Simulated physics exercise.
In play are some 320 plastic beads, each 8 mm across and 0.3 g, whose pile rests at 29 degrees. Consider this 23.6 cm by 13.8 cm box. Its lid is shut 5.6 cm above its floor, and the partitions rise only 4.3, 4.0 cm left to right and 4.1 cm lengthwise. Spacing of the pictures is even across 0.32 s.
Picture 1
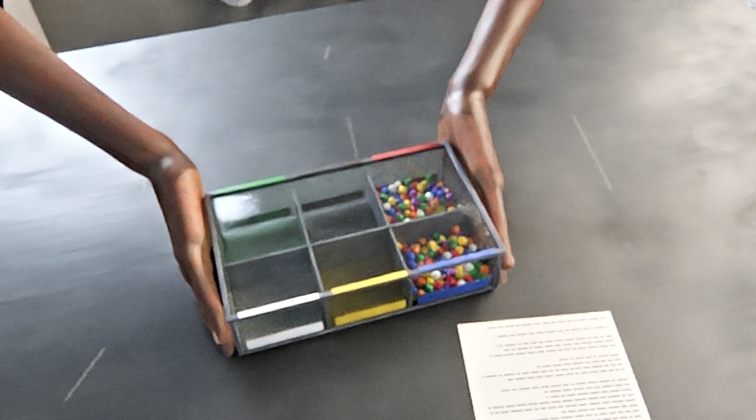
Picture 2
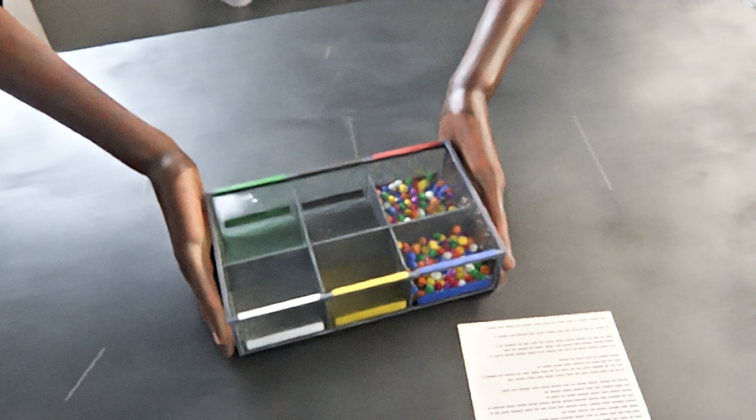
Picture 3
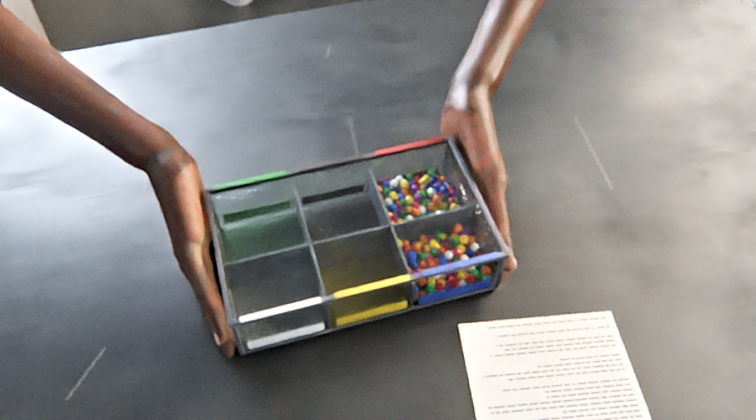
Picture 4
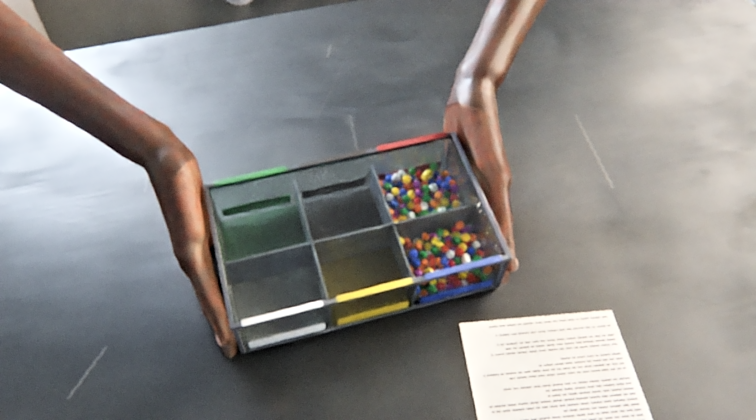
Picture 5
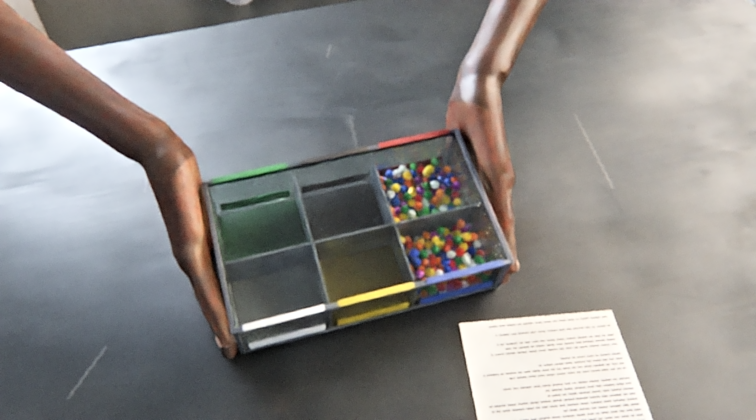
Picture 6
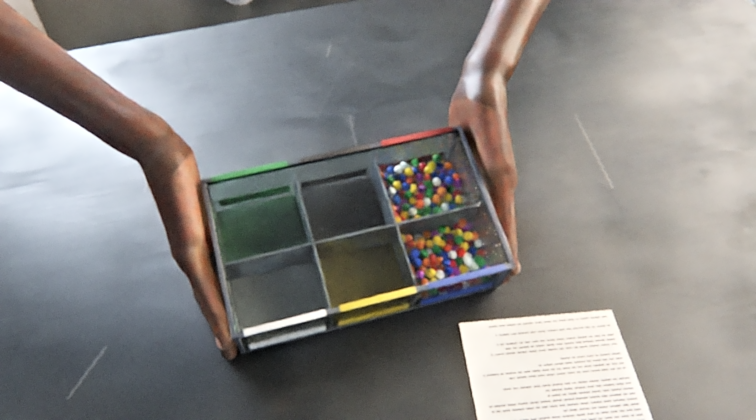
The clip shows two hands holding a clear, six-compartment box above a dark surface beside a printed sheet, then gradually tilting it slightly, while multicolored beads remain in the two right-hand compartments.
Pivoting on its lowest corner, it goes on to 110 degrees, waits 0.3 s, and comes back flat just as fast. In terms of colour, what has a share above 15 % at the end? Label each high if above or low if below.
Red compartment: High; blue compartment: High; green compartment: Low; yellow compartment: Low; white compartment: Low; black compartment: Low.
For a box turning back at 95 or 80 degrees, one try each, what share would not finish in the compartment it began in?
Roughly 15 percent, then roughly 10 percent.
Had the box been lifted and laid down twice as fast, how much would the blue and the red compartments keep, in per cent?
In that case blue keeps 55 per cent while red keeps 40 per cent.
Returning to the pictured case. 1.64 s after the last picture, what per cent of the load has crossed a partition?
At that time I'd say around 15 per cent.
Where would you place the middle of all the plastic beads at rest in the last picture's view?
My guess is close to (439, 255).
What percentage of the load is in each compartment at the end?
Per cent by compartment - red 40, blue 55, green 0, yellow 5, white 0, black 0.
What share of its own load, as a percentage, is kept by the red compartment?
Close to 70 in a hundred.
Then, 1.64 s after the last picture, tilt 110 degrees; red 45 %, blue 55 %, yellow 5 %.
Then, 2.73 s after the last picture, tilt 55 degrees; red 45 %, blue 55 %, yellow 5 %.
Then, 3.79 s after the last picture, tilt 0 degrees; red 40 %, blue 55 %, yellow 5 %.
In the end, red 40 %, blue 55 %, green 0 %, yellow 5 %, white 0 %, black 0 %.
